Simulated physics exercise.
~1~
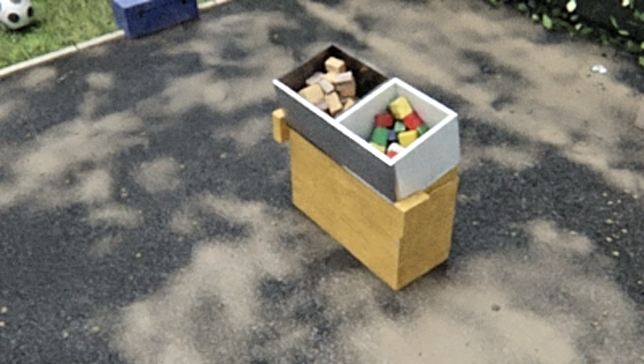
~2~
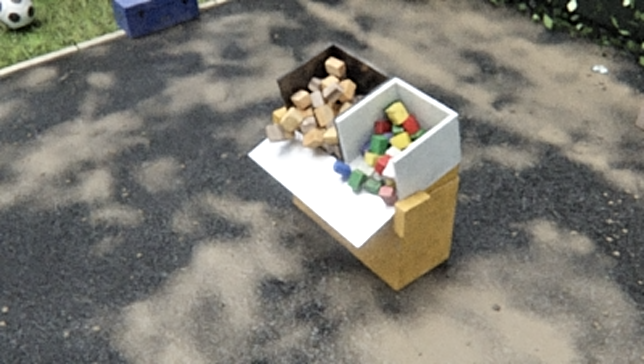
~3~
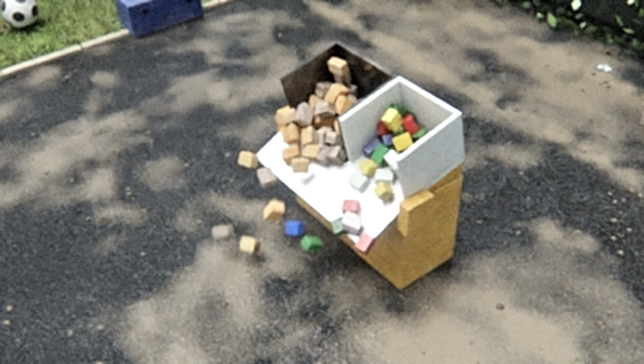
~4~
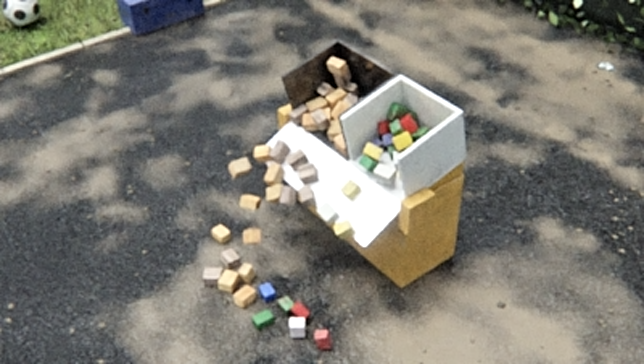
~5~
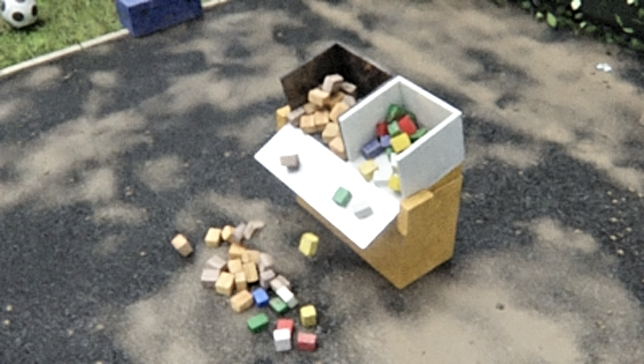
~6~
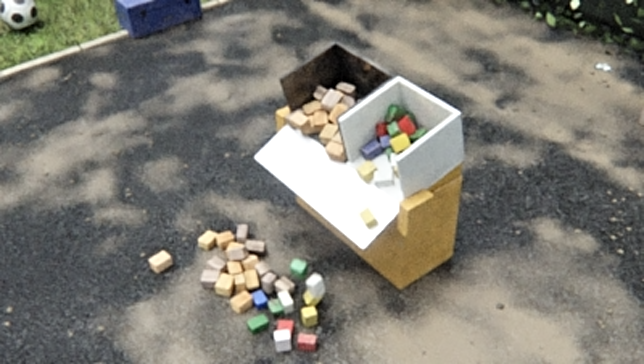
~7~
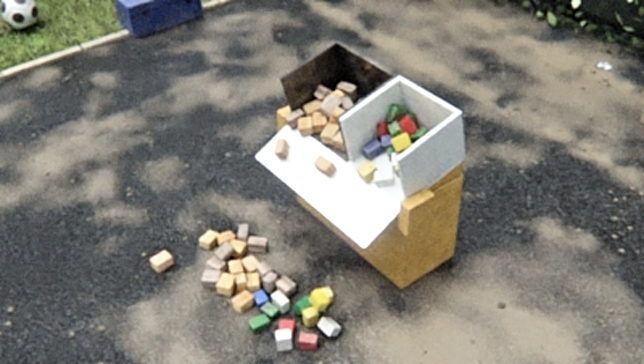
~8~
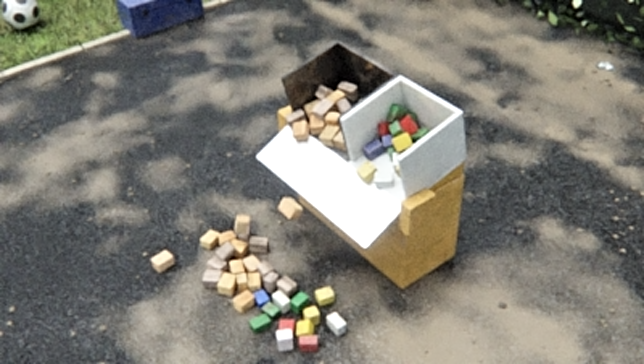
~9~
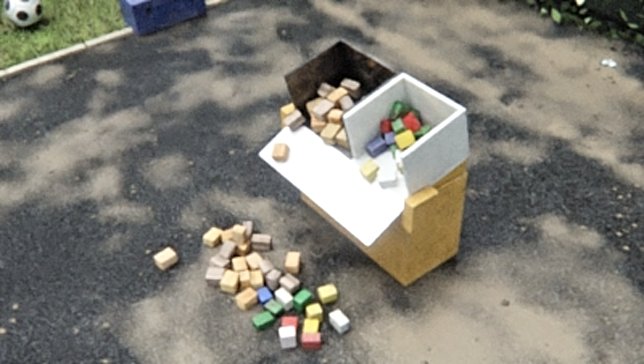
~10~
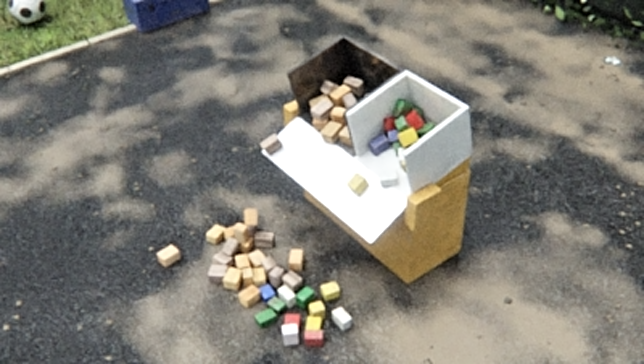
On a tarmac path, a flap drops and some blocks tumble from two bins.
